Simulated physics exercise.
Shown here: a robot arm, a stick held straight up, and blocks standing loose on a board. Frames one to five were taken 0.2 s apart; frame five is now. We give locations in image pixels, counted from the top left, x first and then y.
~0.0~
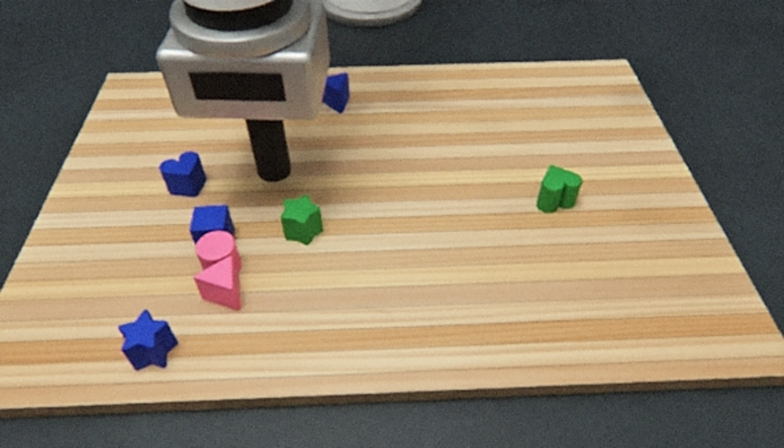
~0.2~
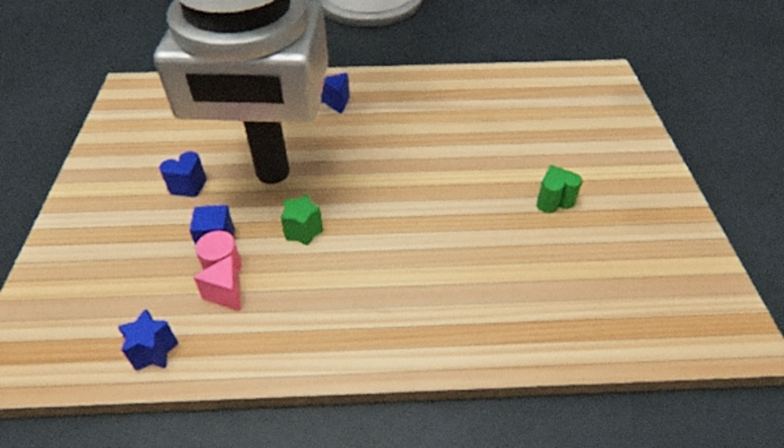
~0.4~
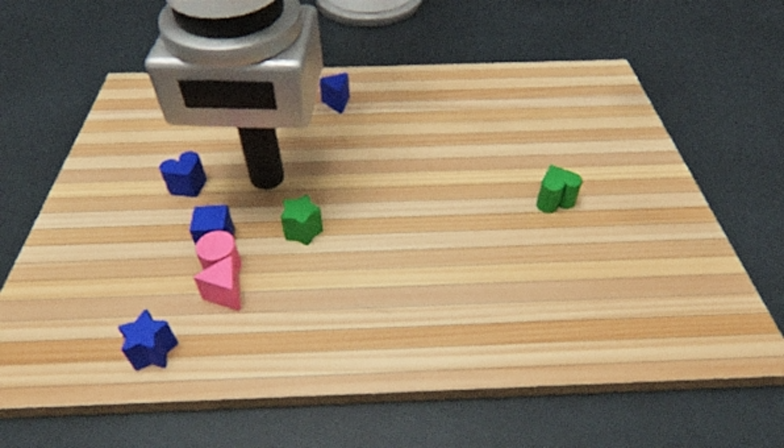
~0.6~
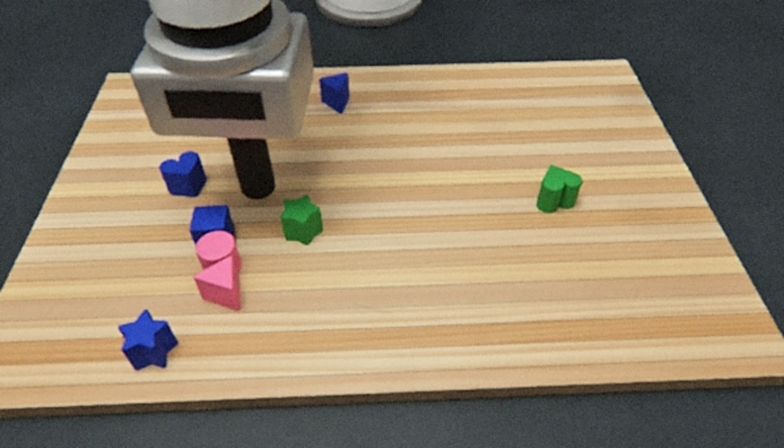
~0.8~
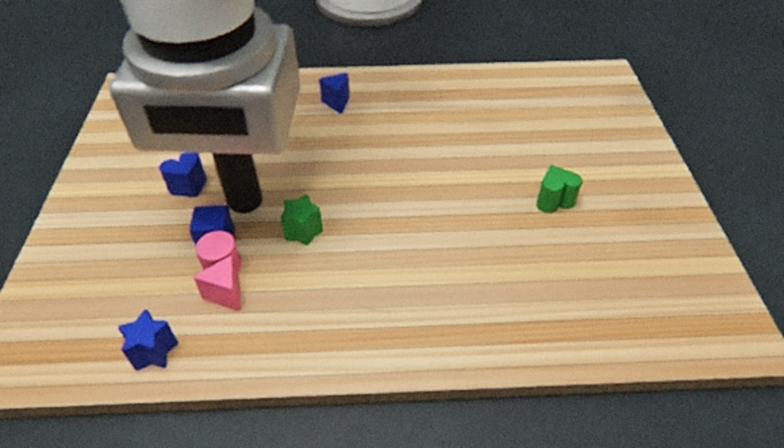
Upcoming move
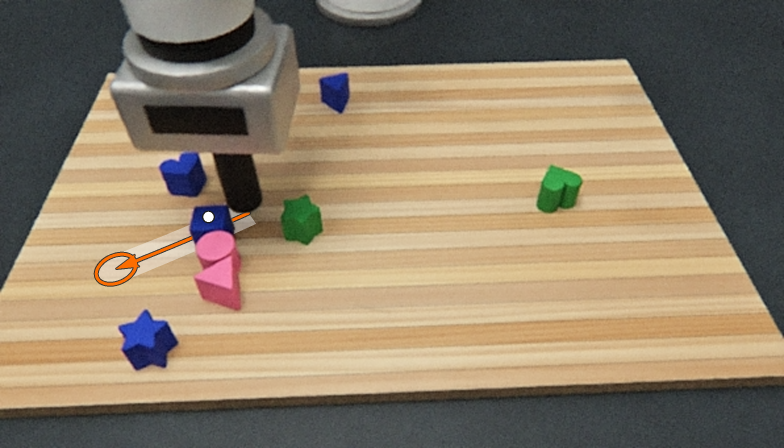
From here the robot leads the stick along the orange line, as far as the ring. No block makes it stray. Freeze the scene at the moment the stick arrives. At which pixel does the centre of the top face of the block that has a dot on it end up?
It sits at (154, 256).
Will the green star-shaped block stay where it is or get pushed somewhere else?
By the time the path is finished, it has hardly shifted at all.
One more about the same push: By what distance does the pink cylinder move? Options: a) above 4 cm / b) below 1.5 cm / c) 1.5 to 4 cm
My answer is option b.
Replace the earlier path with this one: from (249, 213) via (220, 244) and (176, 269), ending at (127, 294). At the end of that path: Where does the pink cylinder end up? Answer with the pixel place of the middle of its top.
The centre of its top will be at (197, 263).
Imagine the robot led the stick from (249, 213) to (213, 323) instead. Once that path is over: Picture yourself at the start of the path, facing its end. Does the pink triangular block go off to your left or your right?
Sideways, to the left.
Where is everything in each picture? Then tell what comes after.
Lower end of the stick (275, 172), tops of blocks, blue four-sided block (209, 217), pink cylinder (215, 245), pink triangular block (219, 273), green star-shaped block (299, 208), in the first picture.
Stick (273, 174), blocks as before, in the second picture.
Stick (268, 180), blocks as before, in the third picture.
Stick (259, 189), blocks as before, in the fourth picture.
Stick (246, 202), blue four-sided block (209, 217), pink cylinder (215, 245), pink triangular block (219, 273), green star-shaped block (299, 208), in the fifth picture.
The drawn path runs in a line from (249, 213) to (116, 269); the dot is on the blue four-sided block.
The first path, step by step. One third of the way, stick (202, 221); blue four-sided block (177, 239), turned 30° anticlockwise; pink cylinder (208, 255); pink triangular block (221, 277).
Two thirds of the way, stick (157, 240); blue four-sided block (157, 254), turned 100° anticlockwise; pink cylinder (208, 255); pink triangular block (221, 277).
At the end, stick (110, 259); blue four-sided block (154, 256), turned 110° anticlockwise; pink cylinder (208, 255); pink triangular block (221, 277); green star-shaped block not moved.
